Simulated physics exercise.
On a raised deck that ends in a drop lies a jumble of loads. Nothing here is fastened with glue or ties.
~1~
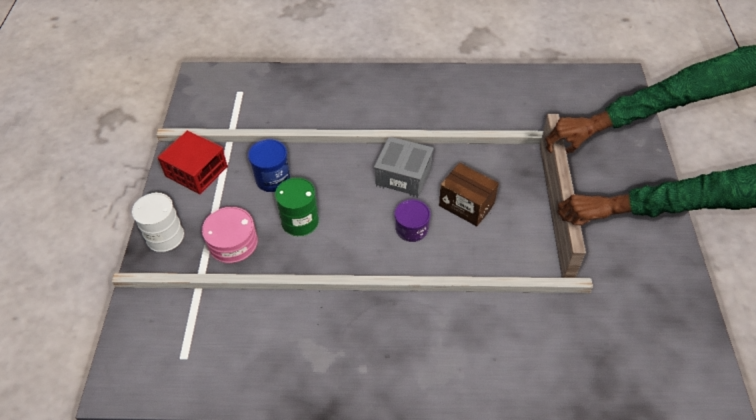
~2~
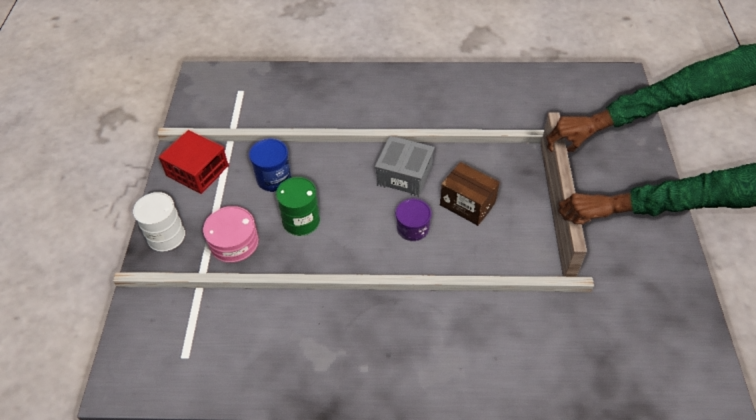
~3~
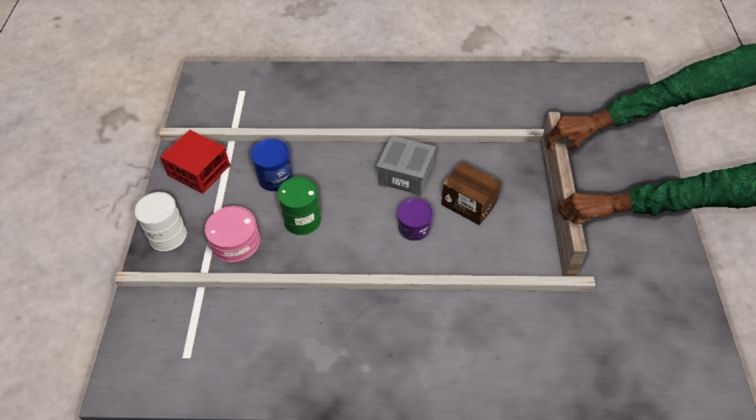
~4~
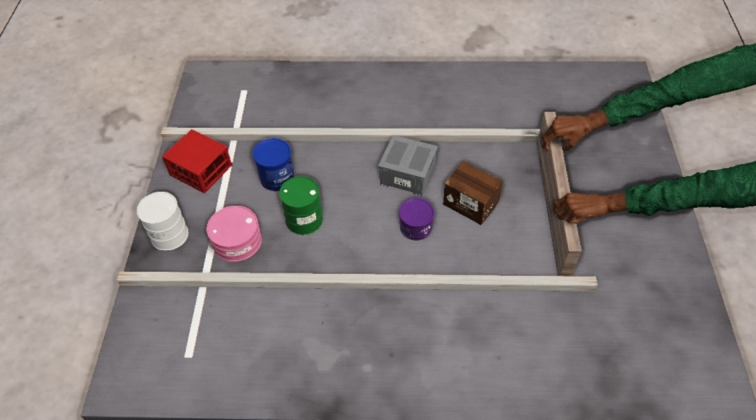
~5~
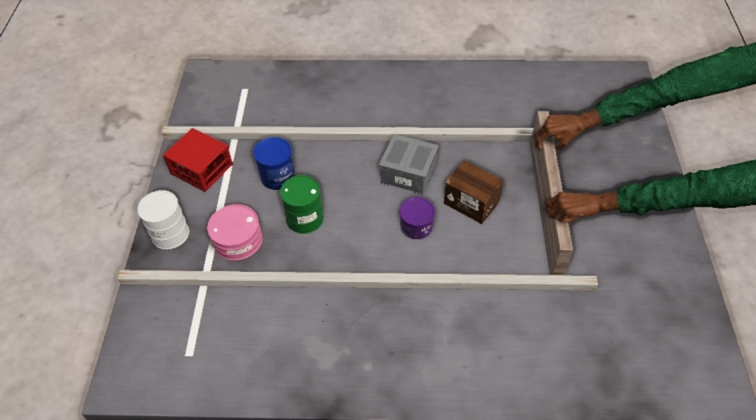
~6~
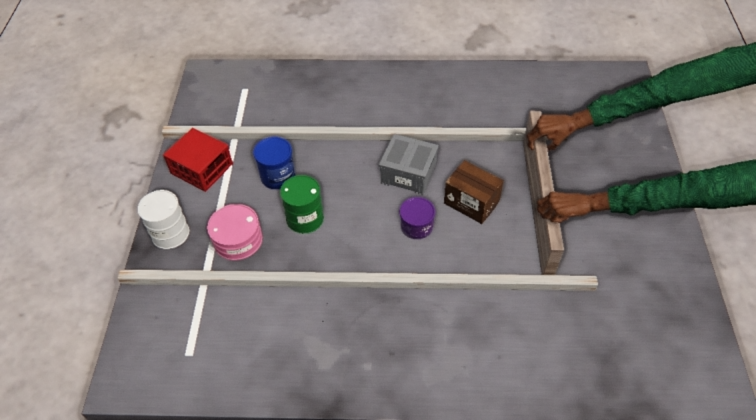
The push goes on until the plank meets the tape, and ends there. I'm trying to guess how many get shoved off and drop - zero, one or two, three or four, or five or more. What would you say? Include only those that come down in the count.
I would say one or two.
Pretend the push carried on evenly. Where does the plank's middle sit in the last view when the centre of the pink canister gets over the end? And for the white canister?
Its middle is around (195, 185) and around (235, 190).
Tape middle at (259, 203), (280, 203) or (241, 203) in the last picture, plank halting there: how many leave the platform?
Result per try: 0; 0; 0.
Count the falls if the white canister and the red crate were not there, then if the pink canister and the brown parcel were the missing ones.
Counts - first: 0; second: 1.
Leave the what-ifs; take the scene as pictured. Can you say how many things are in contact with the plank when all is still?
Contact count: 4.
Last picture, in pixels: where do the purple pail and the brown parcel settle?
Reading them off: First (193, 236); then (192, 205).
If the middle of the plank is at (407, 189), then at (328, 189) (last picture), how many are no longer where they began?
The count reaches 3 first and 6 second.
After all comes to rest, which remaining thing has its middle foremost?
The green canister ends up foremost.
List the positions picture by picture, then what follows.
The first picture shows white canister (159, 223); red crate (194, 162); pink canister (230, 235); plank (560, 193); tape (216, 206).
The second picture shows red crate (195, 162); brown parcel (469, 194).
The third picture shows pink canister (233, 234); green canister (300, 206).
The fourth picture shows white canister (163, 221); blue pail (274, 165).
The fifth picture shows red crate (199, 160); plank (549, 191).
The sixth picture shows white canister (164, 220); red crate (199, 159); pink canister (235, 232); plank (541, 191); tape (221, 203).
Soon after, none off yet; white canister at rest near (164, 220); red crate at rest near (199, 159); pink canister at rest near (235, 232).
Then, none off yet; white canister at rest near (164, 220); red crate at rest near (199, 159); pink canister moved a little near (224, 235).
By the end, the number that fall off is one or two; fallen, red crate and white canister.
